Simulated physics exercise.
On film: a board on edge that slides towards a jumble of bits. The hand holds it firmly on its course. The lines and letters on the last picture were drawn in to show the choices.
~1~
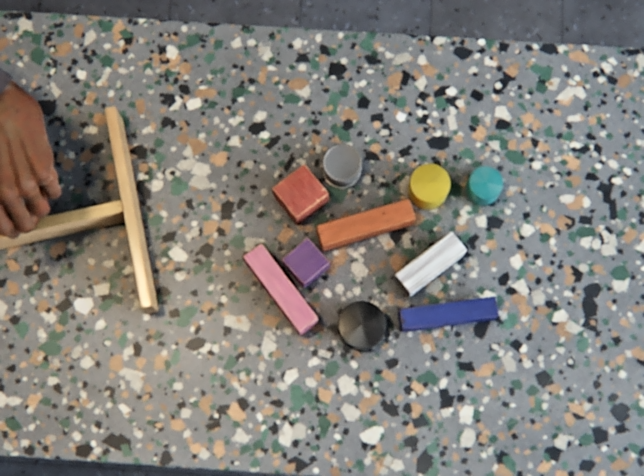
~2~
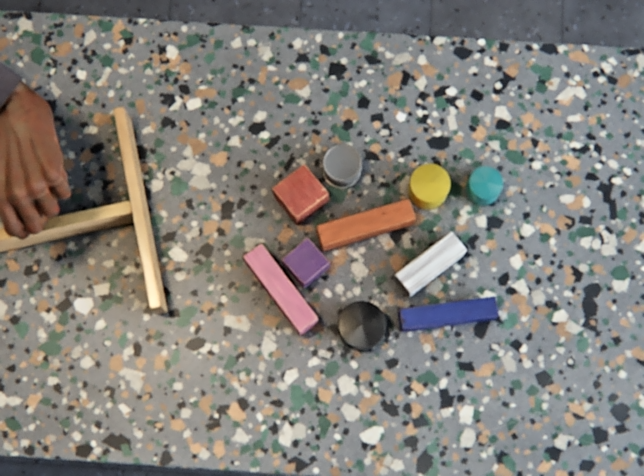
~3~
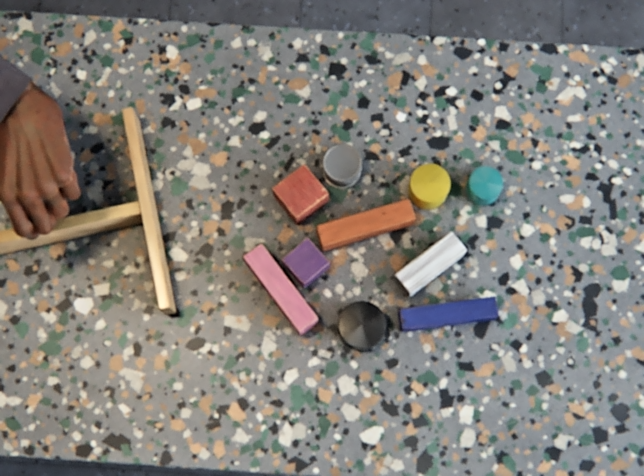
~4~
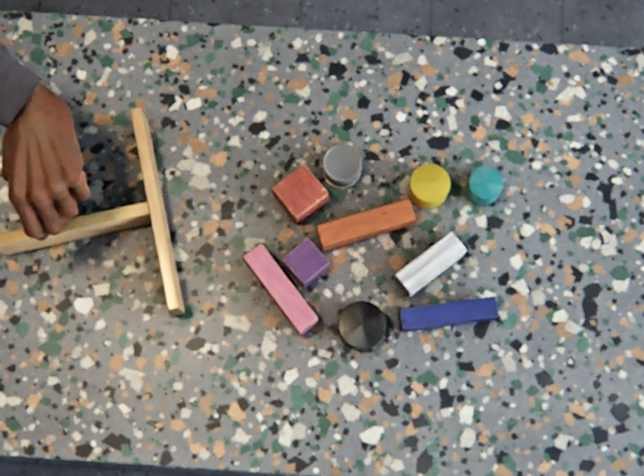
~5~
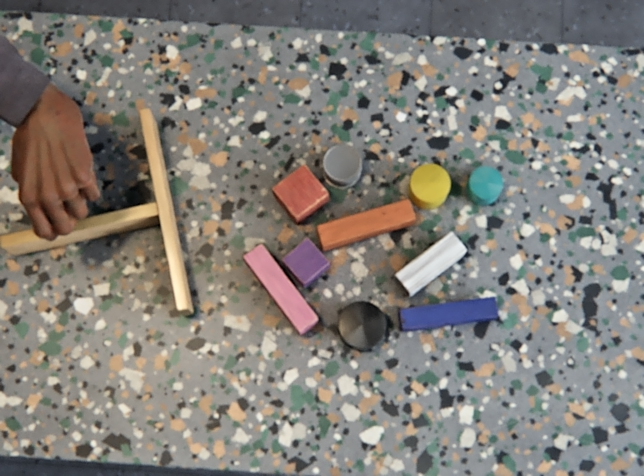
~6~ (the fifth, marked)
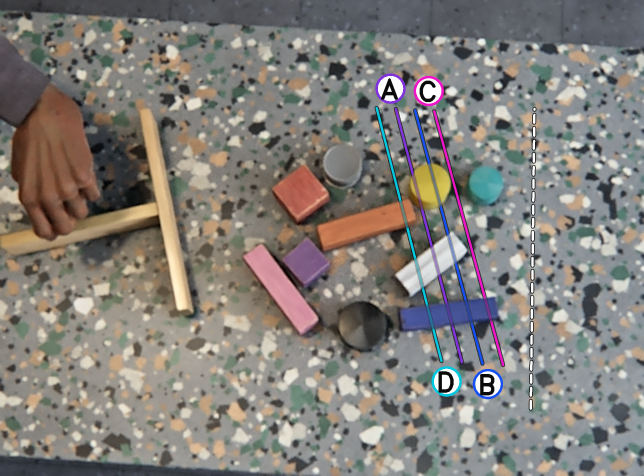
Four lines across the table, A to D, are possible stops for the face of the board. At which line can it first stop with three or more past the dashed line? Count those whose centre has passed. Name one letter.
Line C.
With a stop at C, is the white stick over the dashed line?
Yes.
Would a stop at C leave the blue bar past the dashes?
Yes.
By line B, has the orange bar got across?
By then, no.
On the marked copy, A at (428, 231); B at (448, 233); C at (468, 234); D at (408, 230); the dashed line at (533, 253).
Following C. Soon after the start, board (273, 213); turquoise tin (484, 186); blue bar (448, 314); none across.
Later, board (382, 220); blue bar (525, 299); turquoise tin (488, 186); none across.
In the end, board (468, 226); blue bar (595, 278); white stick (551, 254); four across.
As for the rest, A gets only one across; B gets only one across; D gets only one across.
